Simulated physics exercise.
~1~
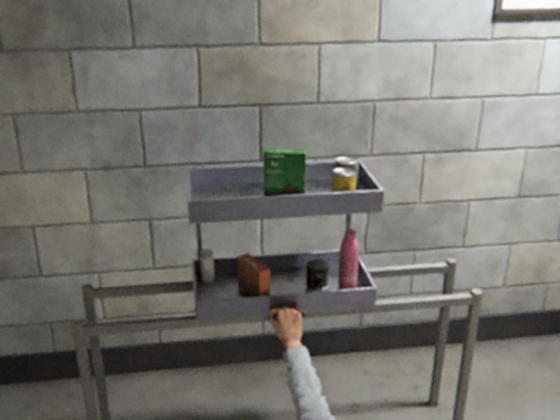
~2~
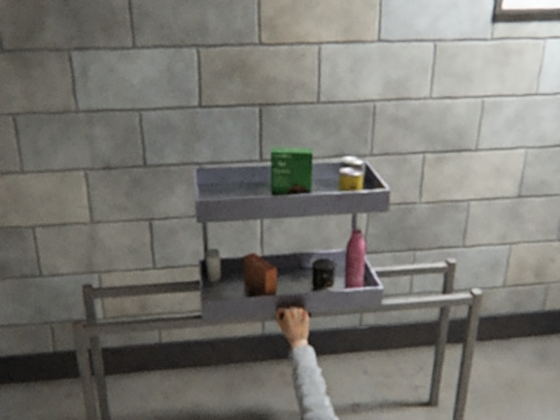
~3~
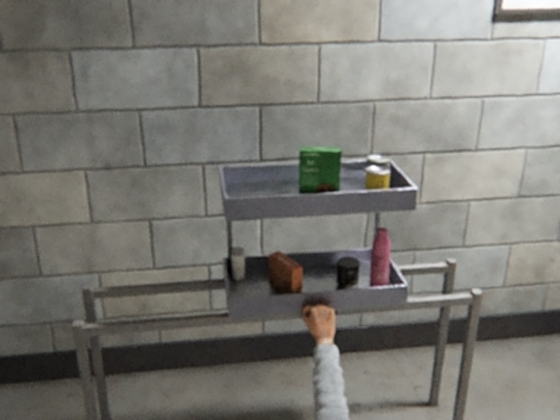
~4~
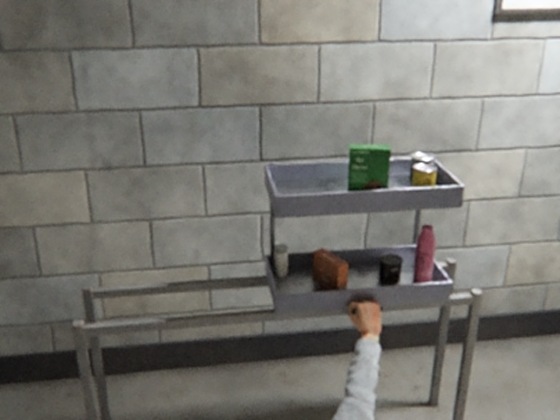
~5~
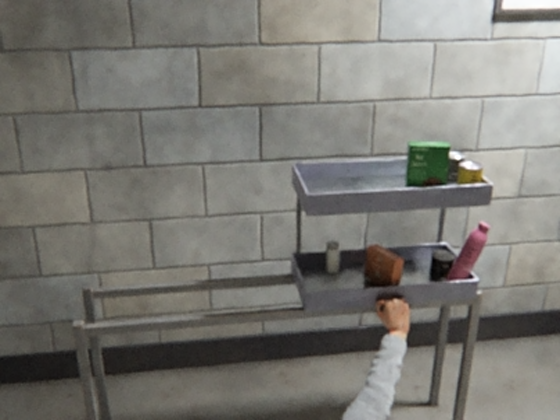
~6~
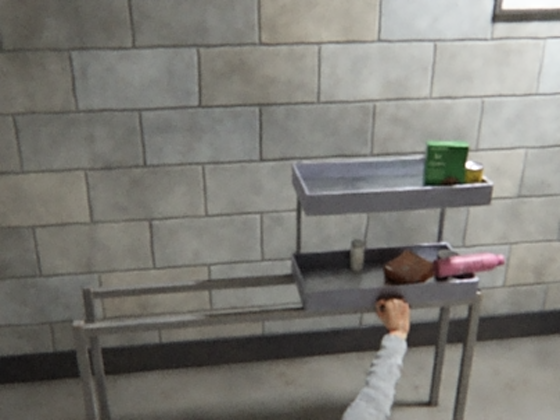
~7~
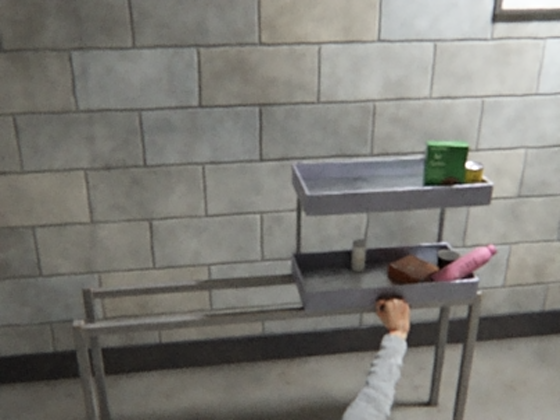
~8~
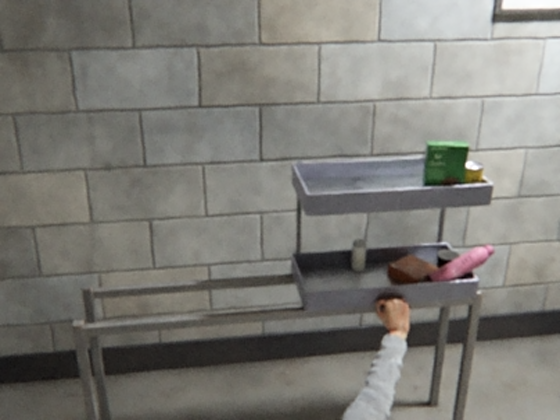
The video shows a hand pushing a two-level grey tray holding packets, tins, a shaker and a pink bottle rightward along rails until it stops at the right end. The items slide right, and the orange packet and pink bottle topple, while the green packet and white shaker stay upright.
